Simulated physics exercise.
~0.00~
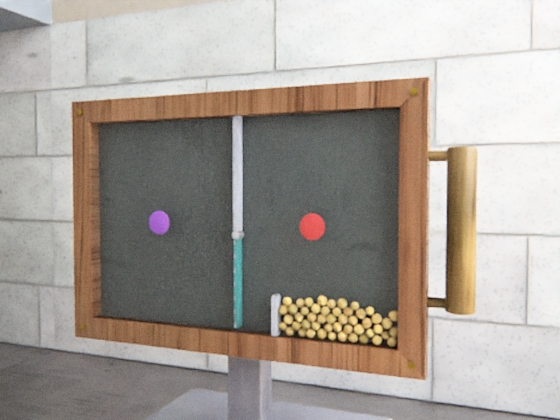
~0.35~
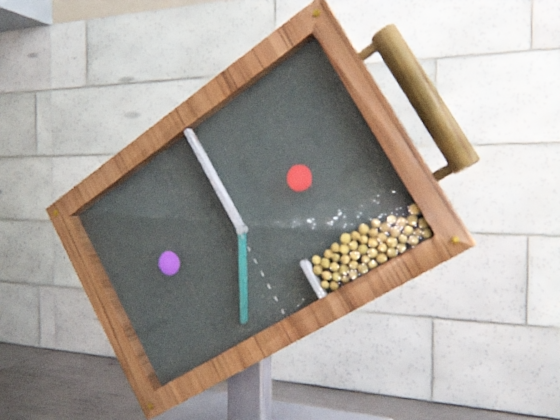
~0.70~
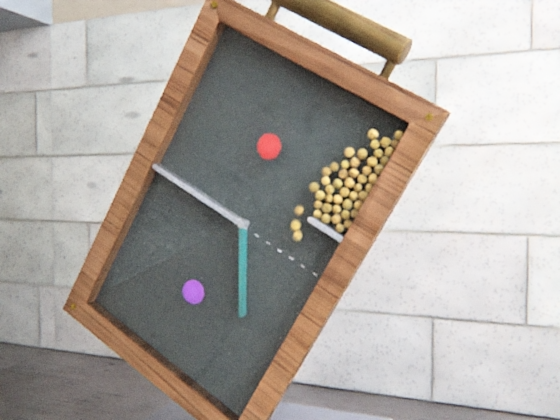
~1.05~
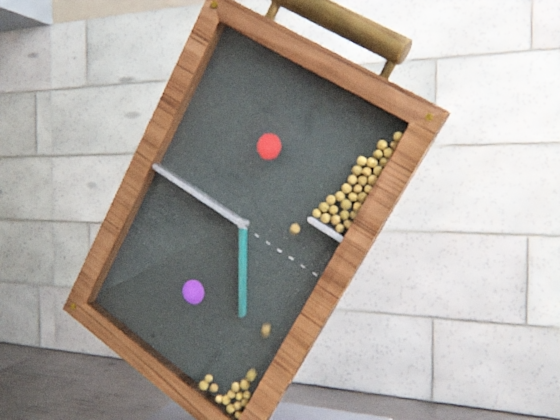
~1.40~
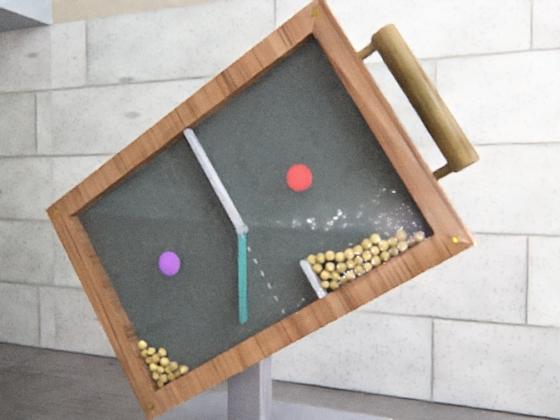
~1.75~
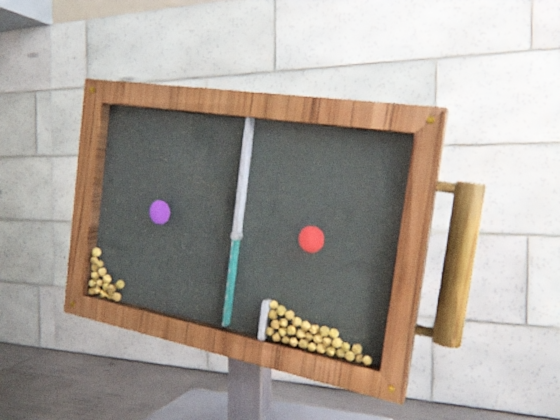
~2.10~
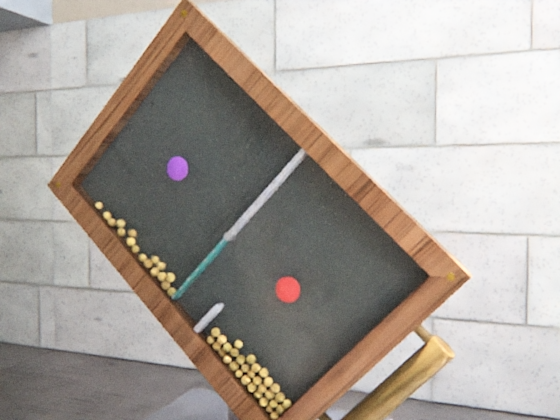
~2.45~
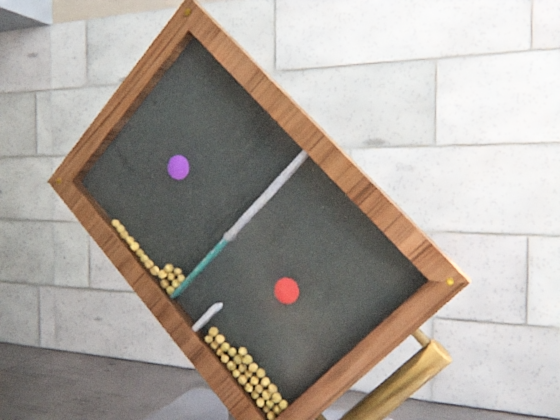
The wooden-framed case tipped steeply anticlockwise, and some of its pale beads spilled past the hanging turquoise flap to the purple side; then it swung back clockwise past level, the flap closed, and most beads stayed on the red side.
